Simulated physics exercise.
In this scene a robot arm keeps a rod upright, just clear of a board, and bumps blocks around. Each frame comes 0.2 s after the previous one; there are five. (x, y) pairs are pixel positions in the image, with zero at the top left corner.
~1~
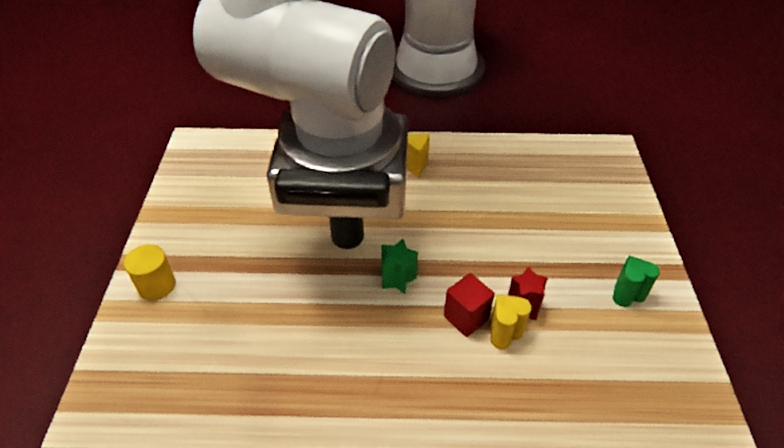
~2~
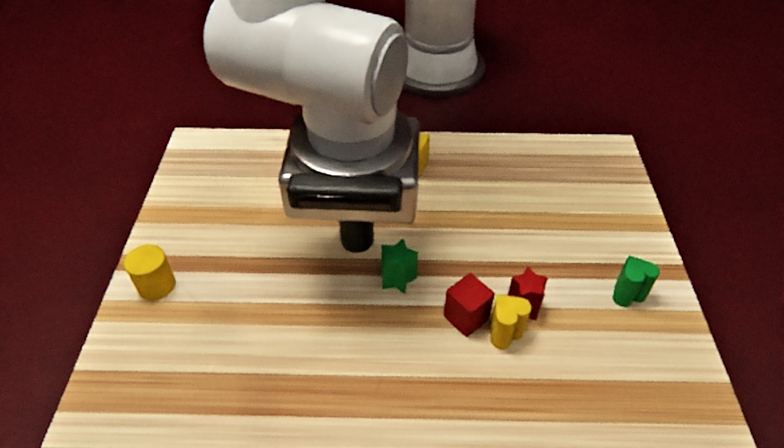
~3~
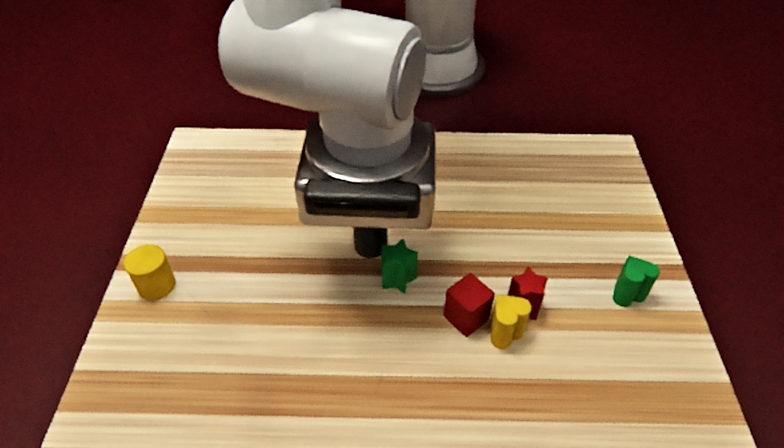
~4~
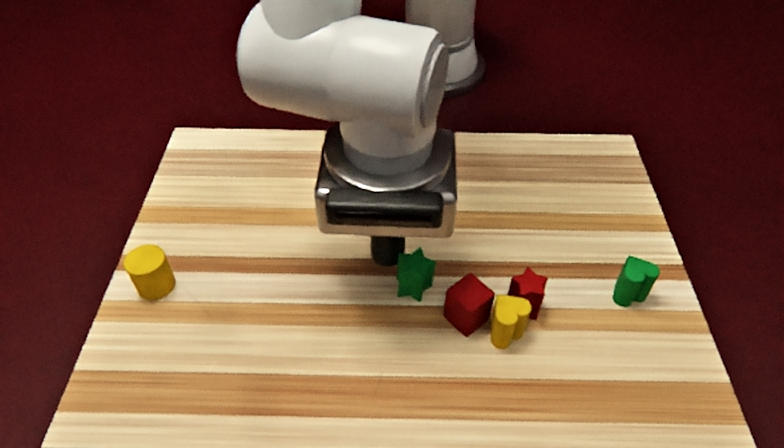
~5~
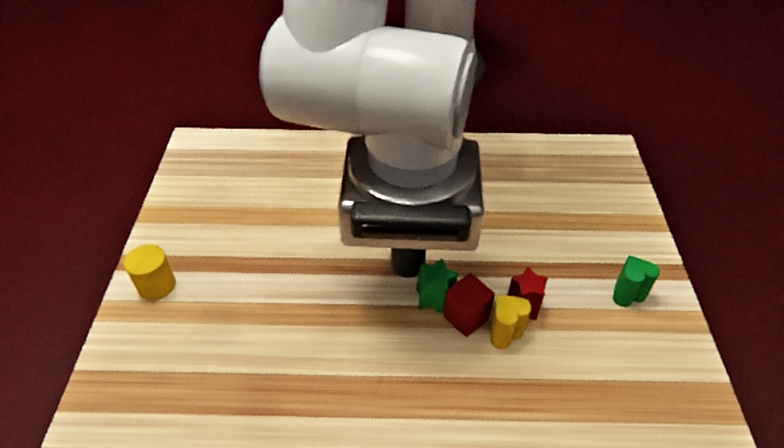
A robot arm with a black rod moves right and slightly toward the viewer over a striped wooden board, then pushes the green star-shaped block a short way toward the red square piece while the other blocks stay still.
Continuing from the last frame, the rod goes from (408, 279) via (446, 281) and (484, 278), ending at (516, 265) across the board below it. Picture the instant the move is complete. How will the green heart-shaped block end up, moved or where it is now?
The block stays on its spot.
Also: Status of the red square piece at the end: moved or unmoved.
It gets moved.
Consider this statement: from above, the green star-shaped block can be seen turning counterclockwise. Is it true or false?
The claim does not hold.
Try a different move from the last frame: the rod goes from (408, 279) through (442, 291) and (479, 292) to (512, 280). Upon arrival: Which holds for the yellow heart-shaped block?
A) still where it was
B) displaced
B.
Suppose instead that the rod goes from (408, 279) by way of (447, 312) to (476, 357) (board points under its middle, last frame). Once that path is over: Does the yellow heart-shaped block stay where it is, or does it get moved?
That block ends up displaced.
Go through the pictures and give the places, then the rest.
The first frame shows rod's lower end at (348, 237); green star-shaped block at (398, 253); red square piece at (471, 292); yellow heart-shaped block at (511, 308); green heart-shaped block at (641, 269).
The second frame shows rod at (357, 241); blocks still.
The third frame shows rod at (371, 246); blocks still.
The fourth frame shows rod at (388, 254); green star-shaped block at (415, 262).
The fifth frame shows rod at (408, 265); green star-shaped block at (437, 273); red square piece at (471, 292); yellow heart-shaped block at (511, 308); green heart-shaped block at (641, 269).
On the path given first. One third of the way, rod at (449, 266); green star-shaped block at (449, 280), turned 25° clockwise; red square piece at (481, 300), turned 15° anticlockwise; yellow heart-shaped block at (518, 312).
Two thirds of the way, rod at (488, 263); green star-shaped block at (451, 279), turned 40° clockwise; red square piece at (482, 302), turned 15° anticlockwise; yellow heart-shaped block at (518, 312).
At the end, rod at (520, 251); green star-shaped block at (451, 279), turned 40° clockwise; red square piece at (482, 302), turned 15° anticlockwise; yellow heart-shaped block at (518, 312); green heart-shaped block still.
